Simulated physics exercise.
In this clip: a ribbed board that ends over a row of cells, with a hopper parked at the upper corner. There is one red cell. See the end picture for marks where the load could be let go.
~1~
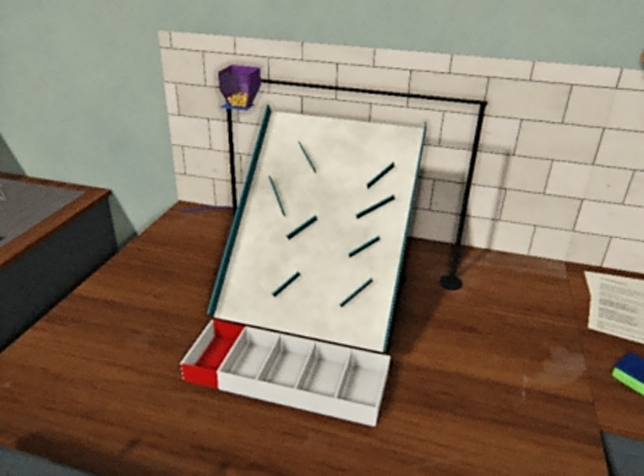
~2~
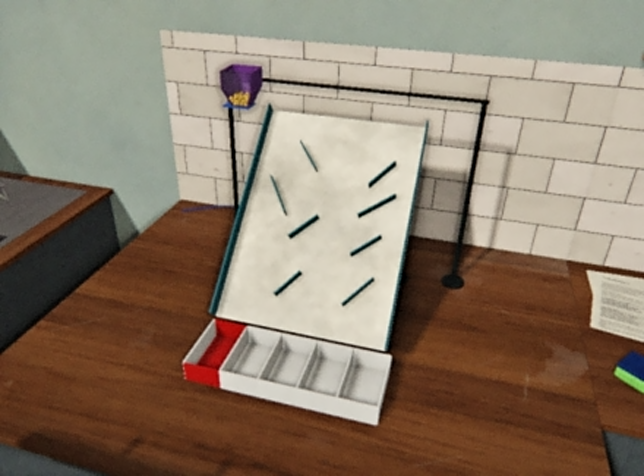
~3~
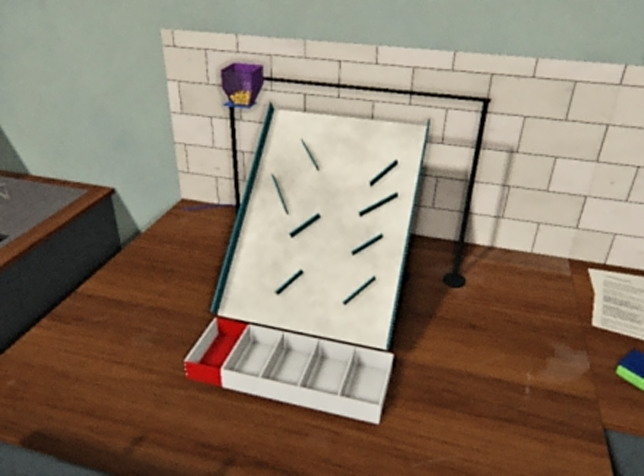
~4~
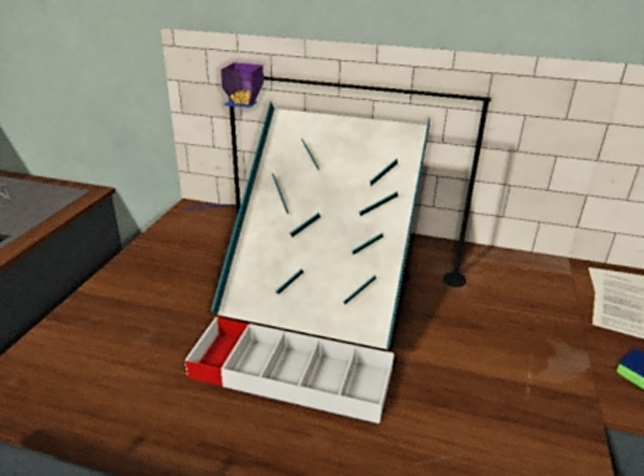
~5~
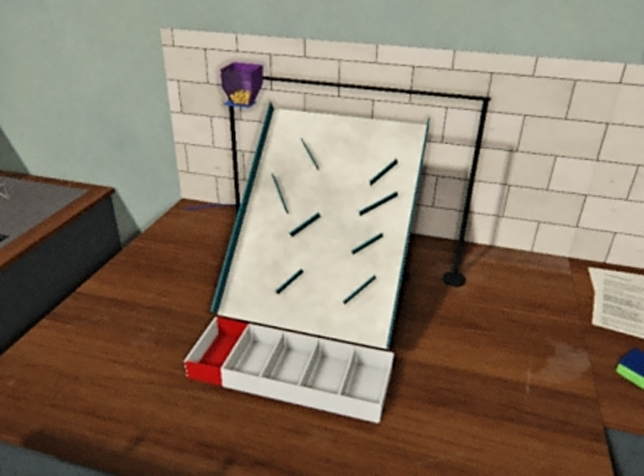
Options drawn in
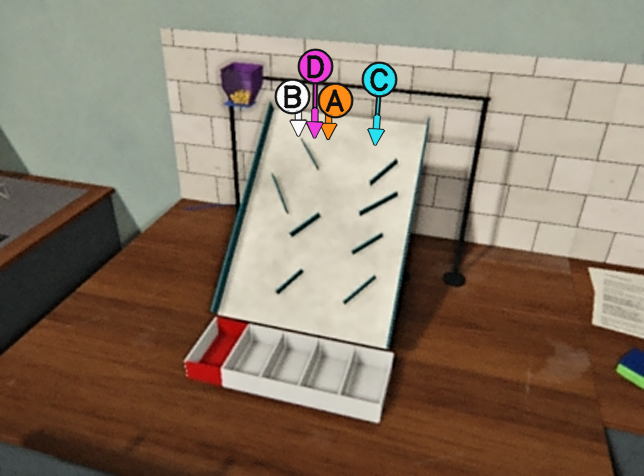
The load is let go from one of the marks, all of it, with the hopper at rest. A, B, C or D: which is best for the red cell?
I would pick mark B.
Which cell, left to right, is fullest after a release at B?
The first from the left.
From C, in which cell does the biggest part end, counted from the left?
The third.
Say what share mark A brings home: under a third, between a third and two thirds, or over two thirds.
It is under a third.
On the marked copy, mark A meets the board at (328, 133); mark B meets the board at (298, 130); mark C meets the board at (375, 139); mark D meets the board at (314, 131).
If A is chosen, a small part in the red cell, most in other cells, a small part outside the box.
If B is chosen, about two thirds in the red cell, about a quarter in other cells, a small part outside the box.
If C is chosen, a small part in the red cell, most in other cells, a small part outside the box.
If D is chosen, about a quarter in the red cell, most in other cells, a stray few outside the box.
